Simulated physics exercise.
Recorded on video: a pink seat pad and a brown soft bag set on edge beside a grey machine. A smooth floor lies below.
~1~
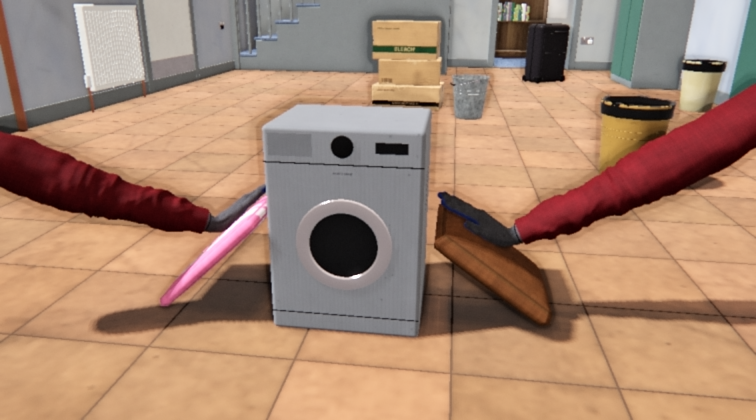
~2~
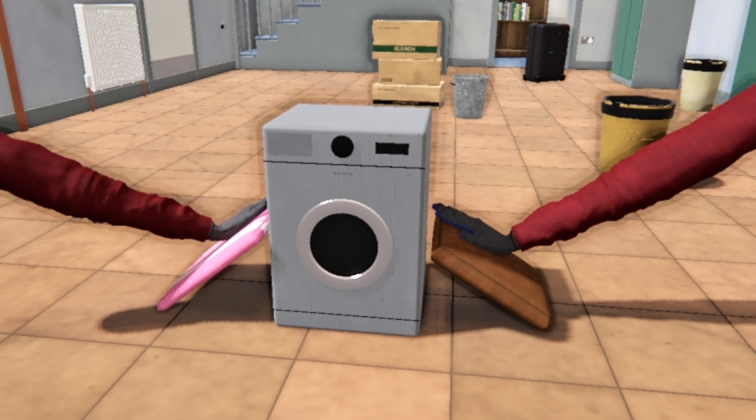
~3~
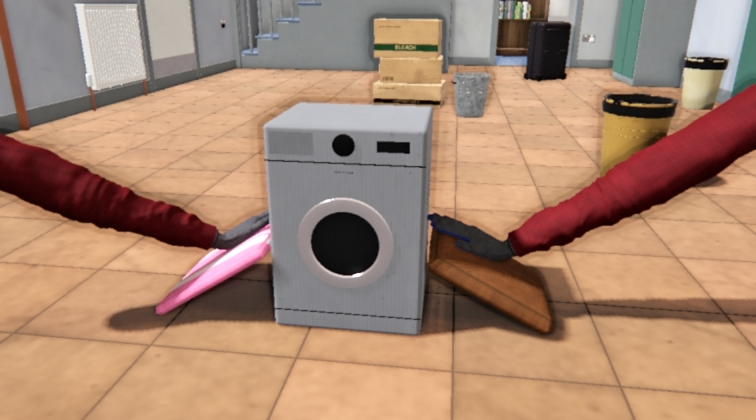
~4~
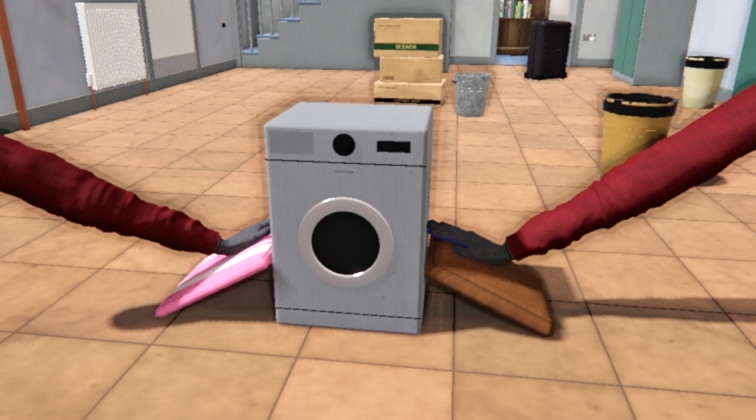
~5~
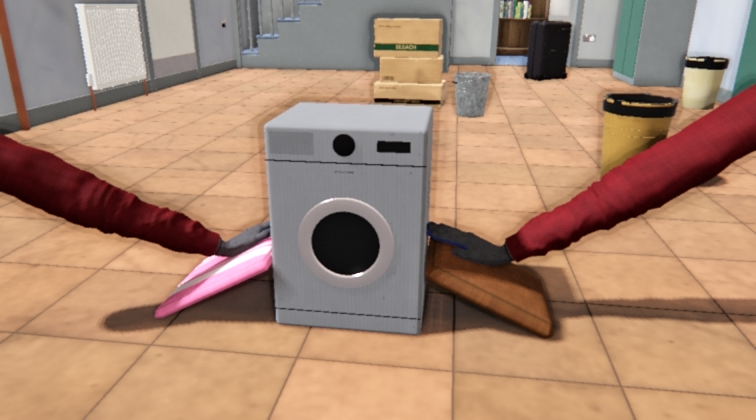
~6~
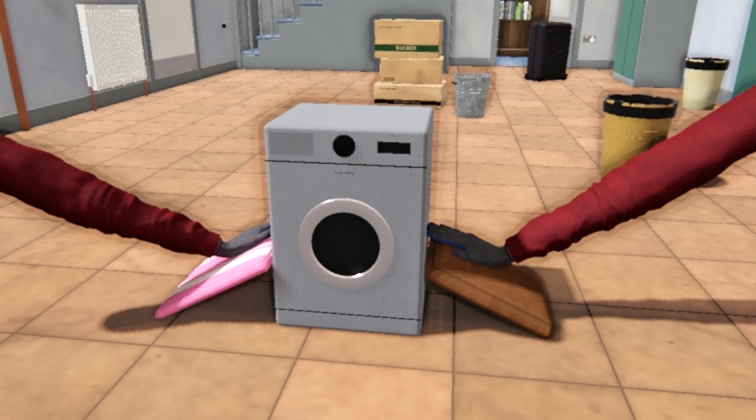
On a tiled floor, red-sleeved arms lowering a pink pad and a brown bag beside a grey machine, then staying nearly still.
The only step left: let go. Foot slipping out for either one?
Outcome - pink seat pad: Slips out; brown soft bag: Slips out.
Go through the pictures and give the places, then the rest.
In the first picture, seat pad foot (165, 302), head (251, 225); soft bag foot (546, 321), head (439, 242).
In the second picture, seat pad foot (161, 307); soft bag foot (547, 326).
In the third picture, seat pad foot (160, 311); soft bag foot (548, 330).
In the fourth picture, seat pad foot (159, 313); soft bag foot (549, 332).
In the fifth picture, seat pad foot (159, 314); soft bag foot (549, 333).
In the sixth picture, seat pad foot (159, 315), head (265, 266), at a low slant; soft bag foot (549, 334), head (430, 275), at a low slant.
Then, 0.24 s after the last picture, seat pad slipping down near (232, 278); soft bag flat on the floor near (491, 293).
Then, 0.40 s after the last picture, seat pad flat on the floor near (227, 286); soft bag flat on the floor near (490, 299).
Then, 0.90 s after the last picture, seat pad flat on the floor near (228, 286); soft bag flat on the floor near (491, 299).
At rest, seat pad flat on the floor near (228, 286); soft bag flat on the floor near (491, 299). The pink seat pad slips and lies down and the brown soft bag slumps to the floor.
